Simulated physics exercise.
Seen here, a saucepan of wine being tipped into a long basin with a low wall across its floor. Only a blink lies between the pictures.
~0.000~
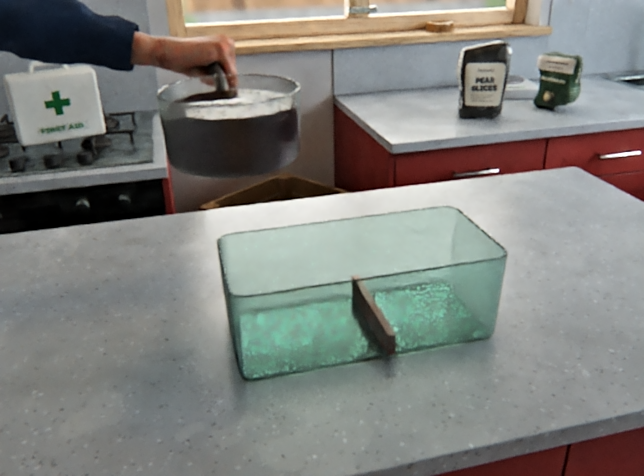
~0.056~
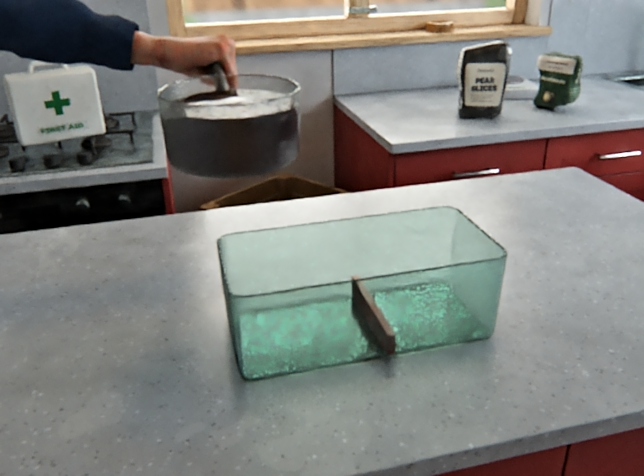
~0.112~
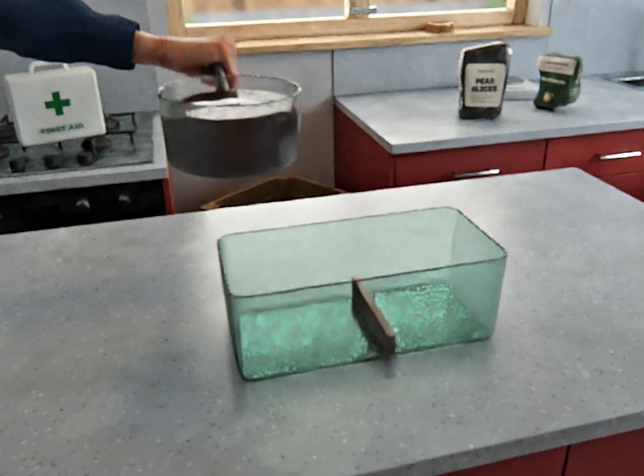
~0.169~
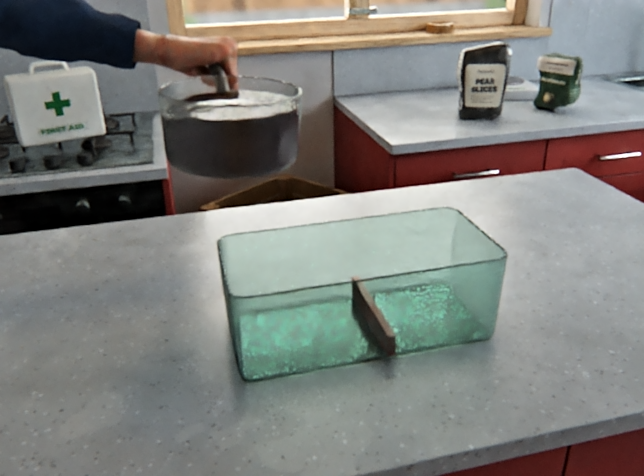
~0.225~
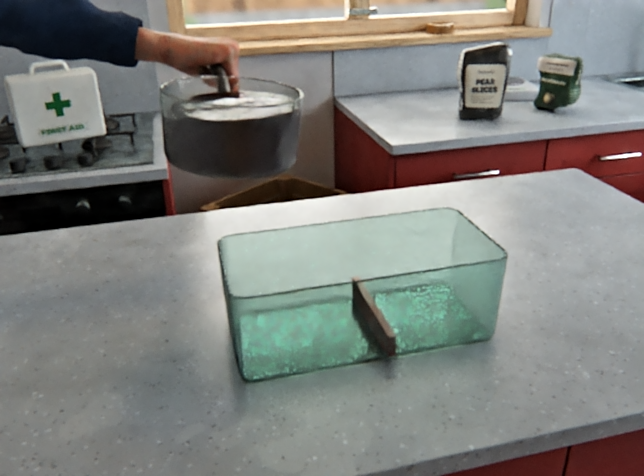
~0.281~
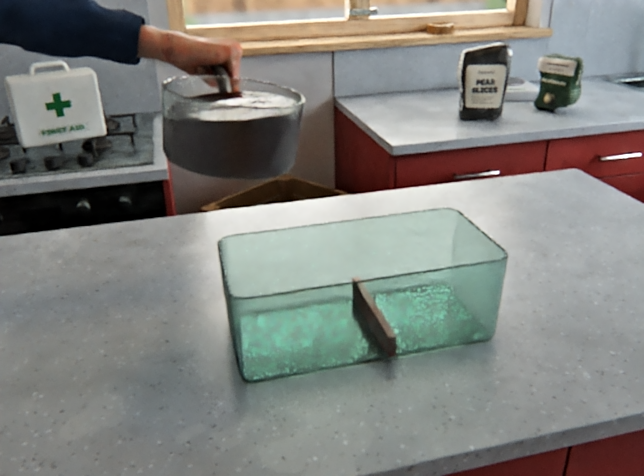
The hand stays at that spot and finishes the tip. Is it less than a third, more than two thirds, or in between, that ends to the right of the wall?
In the end between a third and two thirds is right of the wall.
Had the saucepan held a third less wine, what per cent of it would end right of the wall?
Roughly 20 in a hundred.
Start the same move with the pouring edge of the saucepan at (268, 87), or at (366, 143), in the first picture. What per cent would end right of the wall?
In turn 15 and 80 in a hundred.
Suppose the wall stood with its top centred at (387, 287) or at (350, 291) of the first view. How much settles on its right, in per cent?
The first gives 10 %, the second 70 %.
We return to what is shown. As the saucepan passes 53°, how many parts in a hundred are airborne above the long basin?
Some 25 per cent.
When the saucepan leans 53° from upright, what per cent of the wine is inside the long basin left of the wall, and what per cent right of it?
Left: 5 %. Right: 0 %.
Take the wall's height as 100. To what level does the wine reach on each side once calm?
Left about 60, right about 60.
A moment on, the saucepan is tipped part way and 70 per cent is still to pour, 6 is left of the wall and 0 right of it.
Next, the saucepan is tipped on its side and 20 per cent is still to pour, 24 is left of the wall and 41 right of it.
Then the saucepan is tipped on its side and 4 per cent is still to pour, 48 is left of the wall and 45 right of it.
Later the saucepan is tipped on its side and 1 per cent is still to pour, 53 is left of the wall and 45 right of it.
At rest 54 per cent lies left of the wall, 45 right of it and 1 outside.
